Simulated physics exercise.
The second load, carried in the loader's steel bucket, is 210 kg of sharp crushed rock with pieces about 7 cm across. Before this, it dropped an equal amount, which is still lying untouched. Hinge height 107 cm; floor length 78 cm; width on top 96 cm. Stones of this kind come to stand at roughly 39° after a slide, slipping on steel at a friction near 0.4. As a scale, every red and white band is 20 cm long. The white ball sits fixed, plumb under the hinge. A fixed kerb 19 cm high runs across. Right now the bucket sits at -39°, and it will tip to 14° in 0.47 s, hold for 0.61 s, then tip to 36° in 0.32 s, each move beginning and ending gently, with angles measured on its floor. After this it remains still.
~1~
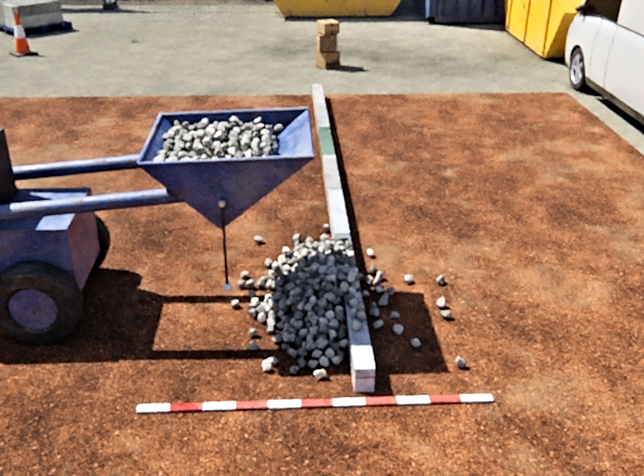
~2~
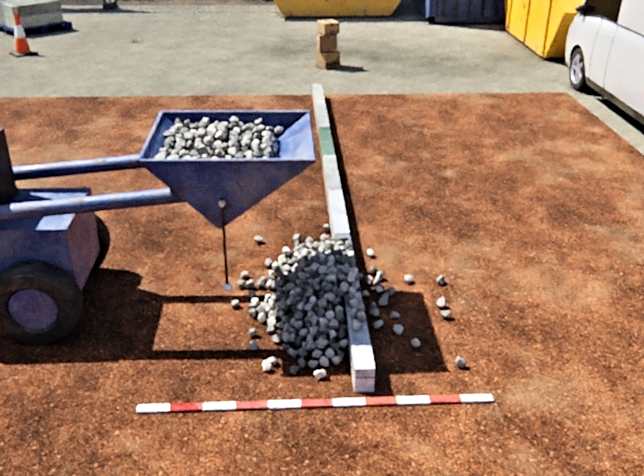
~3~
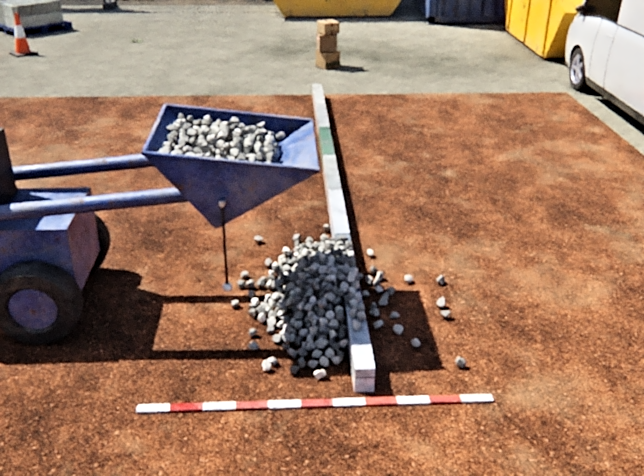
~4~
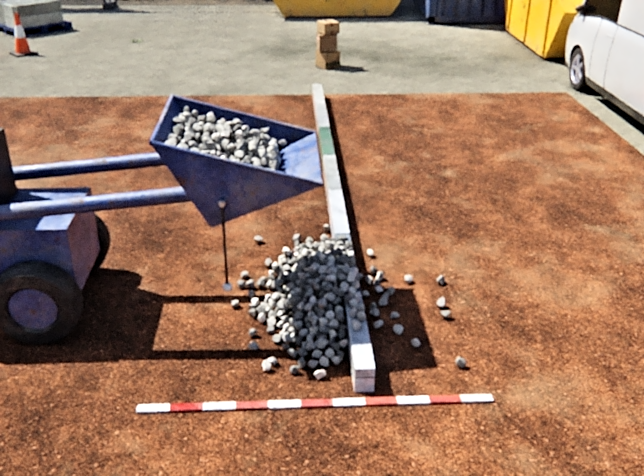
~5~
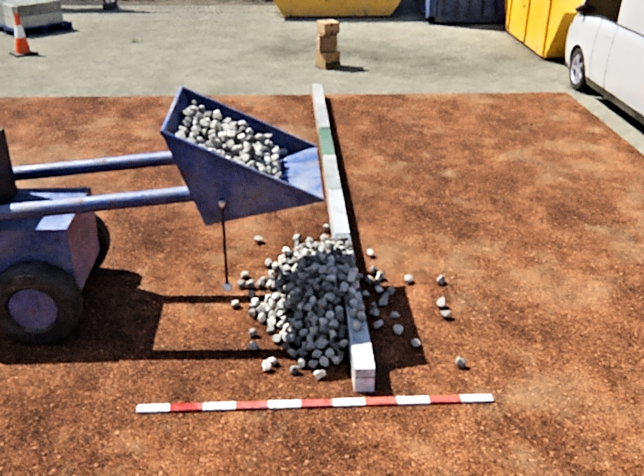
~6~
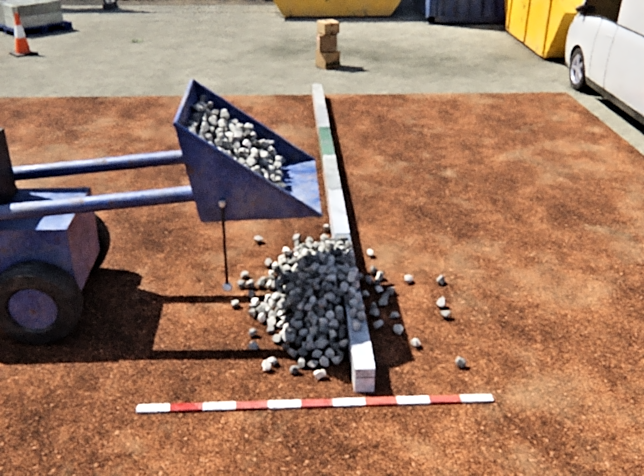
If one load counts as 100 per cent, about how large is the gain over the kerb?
Around 22 per cent.
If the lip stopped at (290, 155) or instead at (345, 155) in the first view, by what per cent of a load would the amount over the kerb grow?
First place: Roughly 0 %; second place: Roughly 75 %.
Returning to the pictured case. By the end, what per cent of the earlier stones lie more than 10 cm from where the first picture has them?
5 per cent.
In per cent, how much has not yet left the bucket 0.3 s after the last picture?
Roughly 100 per cent remains inside.
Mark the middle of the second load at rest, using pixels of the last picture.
(320, 279).
Then, 0.1 s after the last picture the floor is at 11°; in per cent of one load, 100 in the bucket, 95 on this side of the kerb, 5 over the kerb; the foremost stones are at (425, 311).
Then, 0.3 s after the last picture the floor is at 14°; in per cent of one load, 100 in the bucket, 95 on this side of the kerb, 5 over the kerb; the foremost stones are at (425, 311).
Then, 1.5 s after the last picture the floor is at 36°; in per cent of one load, 27 in the bucket, 158 on this side of the kerb, 14 over the kerb; the foremost stones are at (442, 301).
Then, 4.0 s after the last picture the floor is at 36°; in per cent of one load, 0 in the bucket, 174 on this side of the kerb, 26 over the kerb; the foremost stones are at (443, 297). Net gain over the kerb, 22.
